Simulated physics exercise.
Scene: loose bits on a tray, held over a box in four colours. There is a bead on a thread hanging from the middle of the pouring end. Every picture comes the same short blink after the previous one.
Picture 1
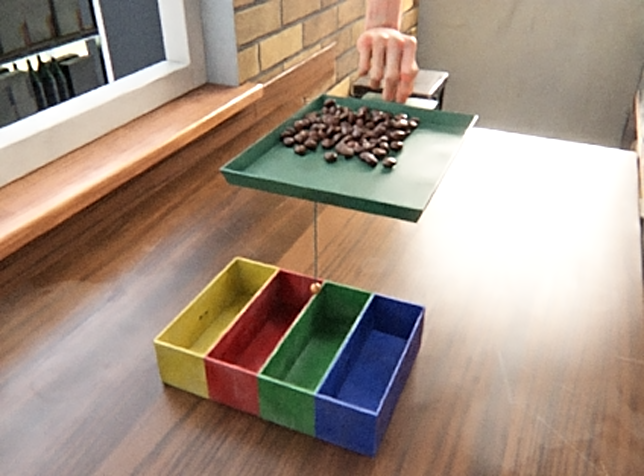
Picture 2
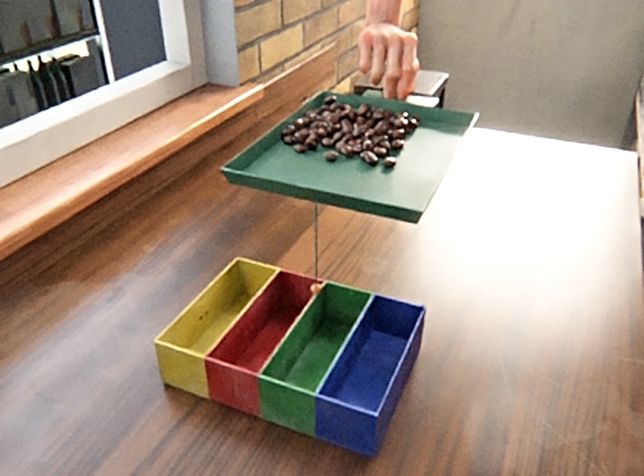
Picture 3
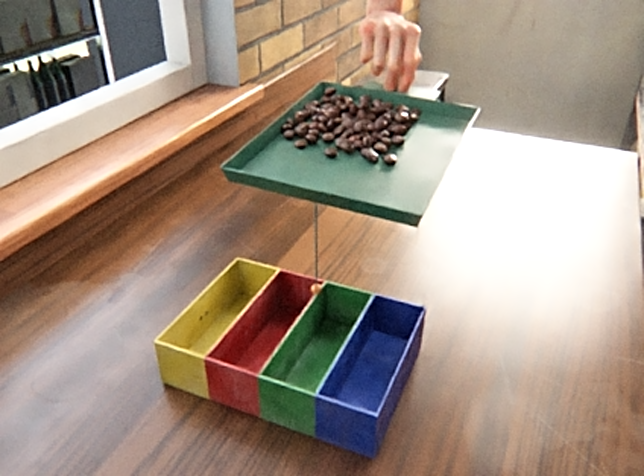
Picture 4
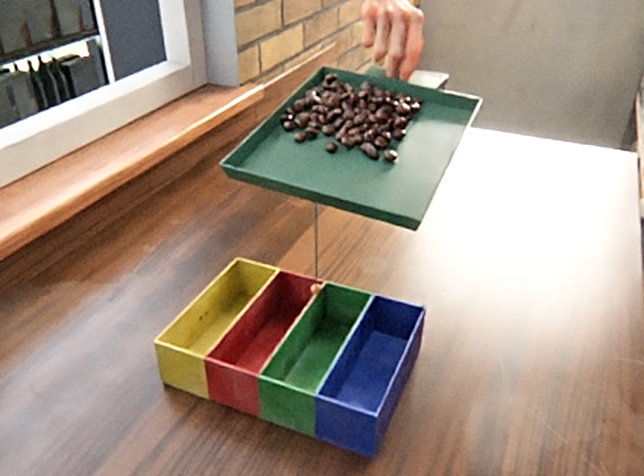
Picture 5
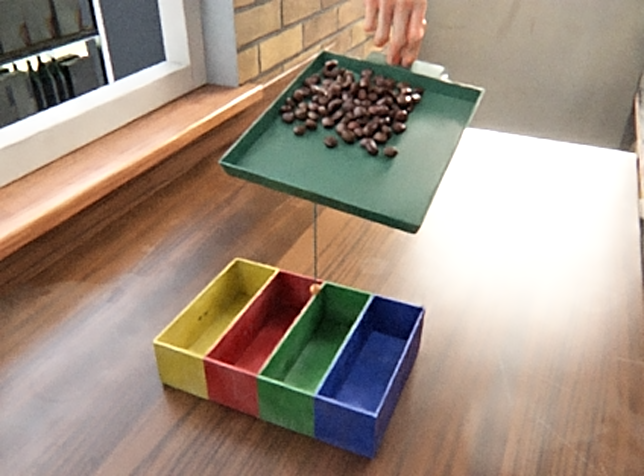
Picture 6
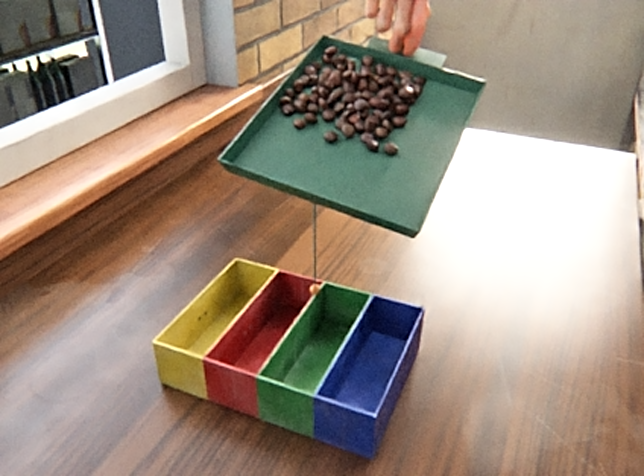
A green tray holding a pile of small dark brown pieces starts out level above a box with yellow, red, green and blue cells. A hand at the far side steadily raises that edge, tipping the tray toward the viewer and slightly right, while the pieces stay bunched together.
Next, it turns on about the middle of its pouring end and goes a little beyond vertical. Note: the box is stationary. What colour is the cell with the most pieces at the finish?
It is blue.
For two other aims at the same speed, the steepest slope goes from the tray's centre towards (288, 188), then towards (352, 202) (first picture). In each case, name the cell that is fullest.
The first time it's the yellow cell, the second time it's the blue cell.
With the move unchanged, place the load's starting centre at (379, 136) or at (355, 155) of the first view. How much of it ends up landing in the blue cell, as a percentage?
It's 70 percent the first time and 70 percent the second.
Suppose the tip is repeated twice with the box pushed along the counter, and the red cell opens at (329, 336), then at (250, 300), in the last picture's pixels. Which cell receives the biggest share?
With the first placing it's the cell in green, with the second it's the blue cell.
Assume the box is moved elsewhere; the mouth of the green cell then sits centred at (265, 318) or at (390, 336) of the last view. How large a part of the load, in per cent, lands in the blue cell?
In order: 10 percent and 20 percent.
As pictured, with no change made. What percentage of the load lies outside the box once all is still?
Call it some 30 percent of the pieces.
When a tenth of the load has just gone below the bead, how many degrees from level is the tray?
About 70° of tilt.
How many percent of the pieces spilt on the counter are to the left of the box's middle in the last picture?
Looks to be around 0 per cent of the spill.
Shortly afterwards, tray tipped steeply; the bulk on the tray; only a few in the blue cell; near a quarter falling or outside the box.
Next, tray tipped past a quarter turn; near a quarter on the tray; near half in the blue cell; a little in the green cell; near a quarter falling or outside the box.
Some moments later, tray tipped past a quarter turn; near two thirds in the blue cell; a little in the green cell; near a quarter falling or outside the box.
In the end, tray tipped past a quarter turn; near two thirds in the blue cell; a little in the green cell; none at all in the red cell; none at all in the yellow cell; near a quarter outside the box.
